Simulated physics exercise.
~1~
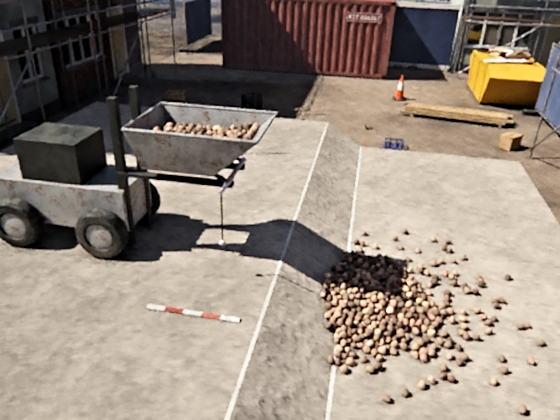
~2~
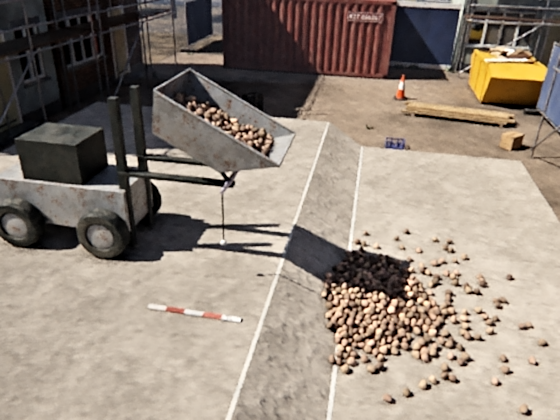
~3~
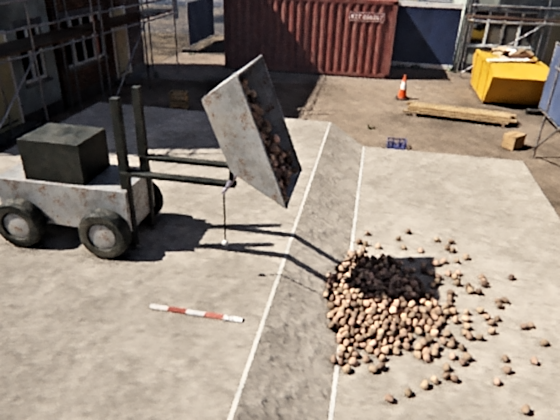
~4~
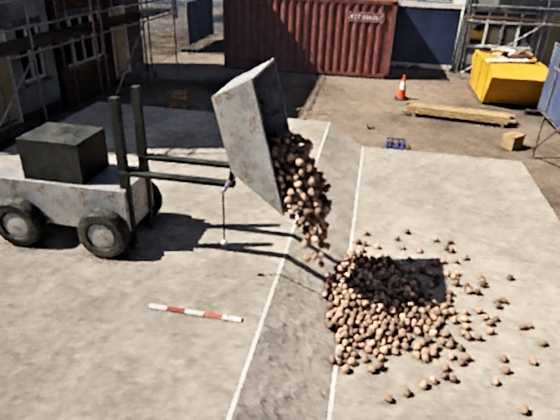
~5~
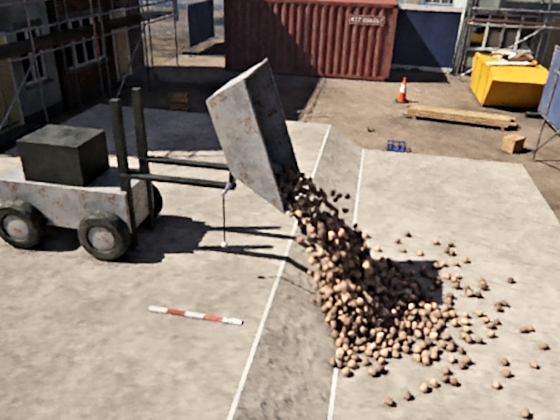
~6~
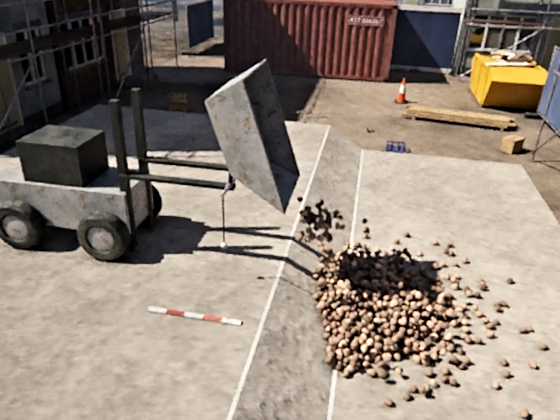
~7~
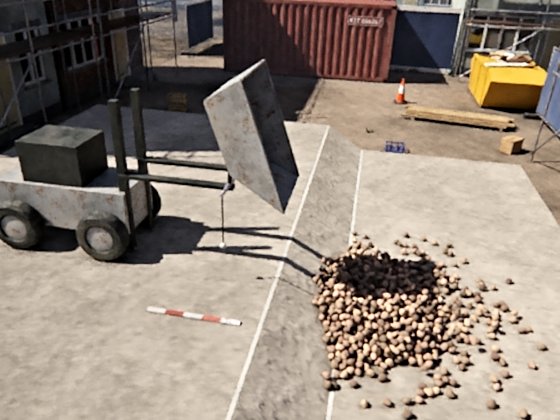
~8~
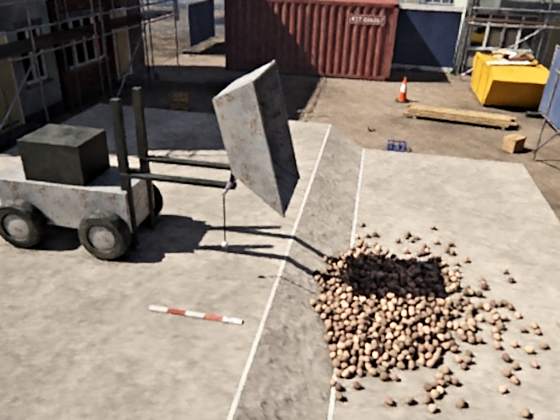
A grey metal skip on a fork truck tipped forward to the right until it stood steeply, and its brown rounded stones poured onto the loose pile below, leaving the skip raised and the heap larger and more spread out.
